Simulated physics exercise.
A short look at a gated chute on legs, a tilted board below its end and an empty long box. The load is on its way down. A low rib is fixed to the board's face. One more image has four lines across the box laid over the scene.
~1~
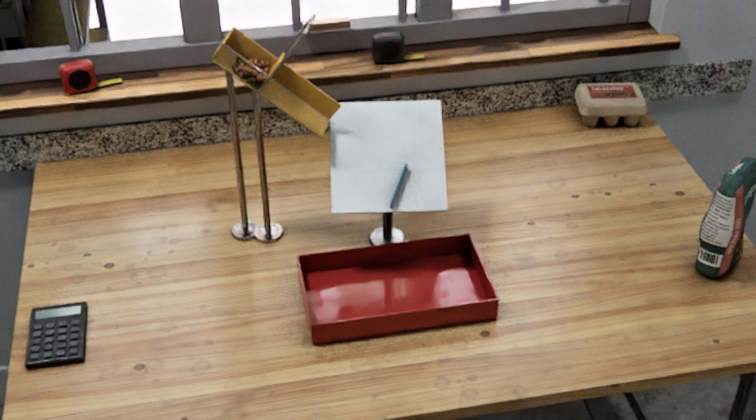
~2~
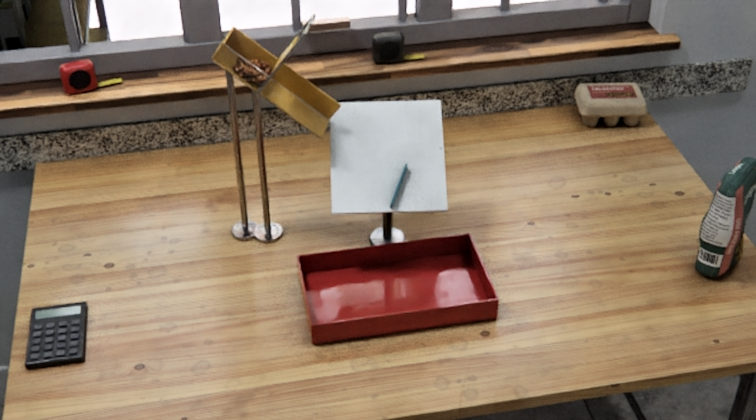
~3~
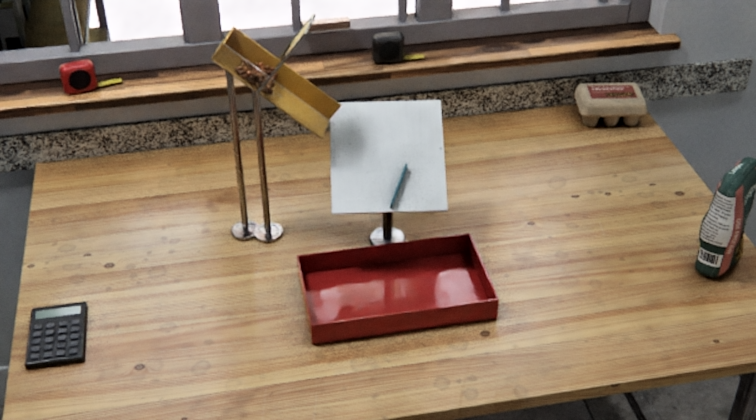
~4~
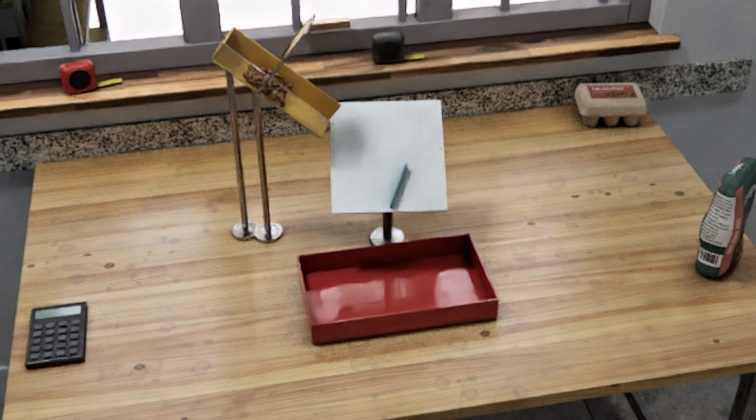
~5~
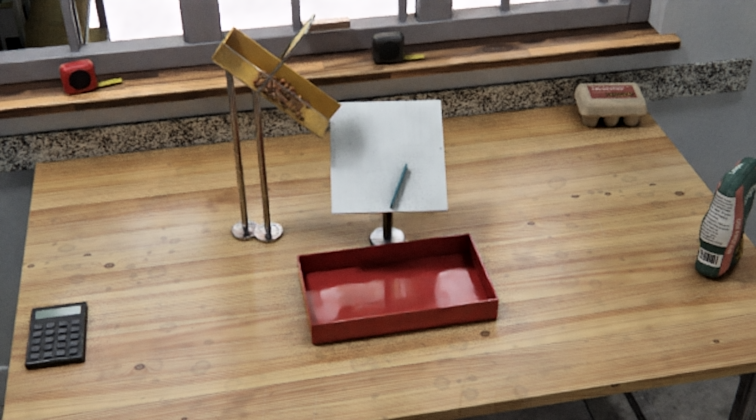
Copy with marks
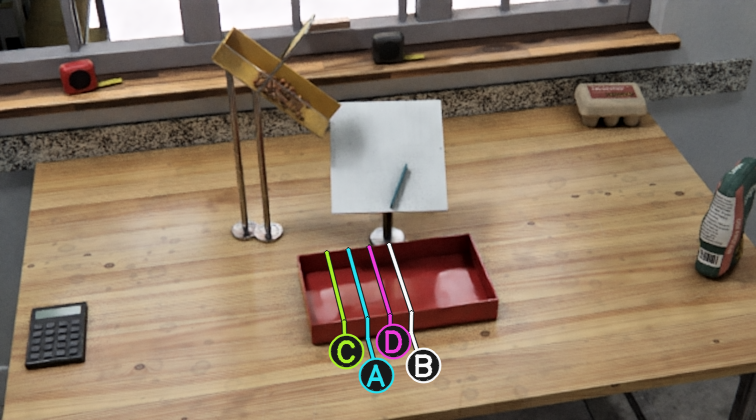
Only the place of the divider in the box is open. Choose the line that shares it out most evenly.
D works best here.
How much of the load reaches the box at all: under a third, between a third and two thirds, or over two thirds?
About that: Over two thirds.
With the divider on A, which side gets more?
The right side.
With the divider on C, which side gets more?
The right side.
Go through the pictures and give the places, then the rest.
The first frame shows load behind the gate (254, 70), cereal balls; lip of the chute (325, 129), sloping fairly steeply.
The second frame shows middle of the board (388, 155), tilted fairly steeply; middle of its low edge (390, 212); of its high edge (385, 101).
The third frame shows front corners of the box (312, 325) and (498, 299), empty; front of the load (270, 92).
The fourth frame shows middle of the load (270, 81); its front (283, 105), roughly a third of the way to the lip; rib from (406, 164) to (391, 205).
The fifth frame shows middle of the load (278, 94); its front (302, 119), roughly two thirds of the way to the lip.
On the marked copy, line A crosses the front rim at (367, 317); line B crosses the front rim at (411, 311); line C crosses the front rim at (343, 321); line D crosses the front rim at (389, 314).
For line A, of what is caught, just a few on the left of the divider, almost all on the right.
For line B, of what is caught, almost all on the left of the divider, just a few on the right.
For line C, of what is caught, not one piece on the left of the divider, every piece on the right.
For line D, of what is caught, roughly two thirds on the left of the divider, roughly a third on the right.
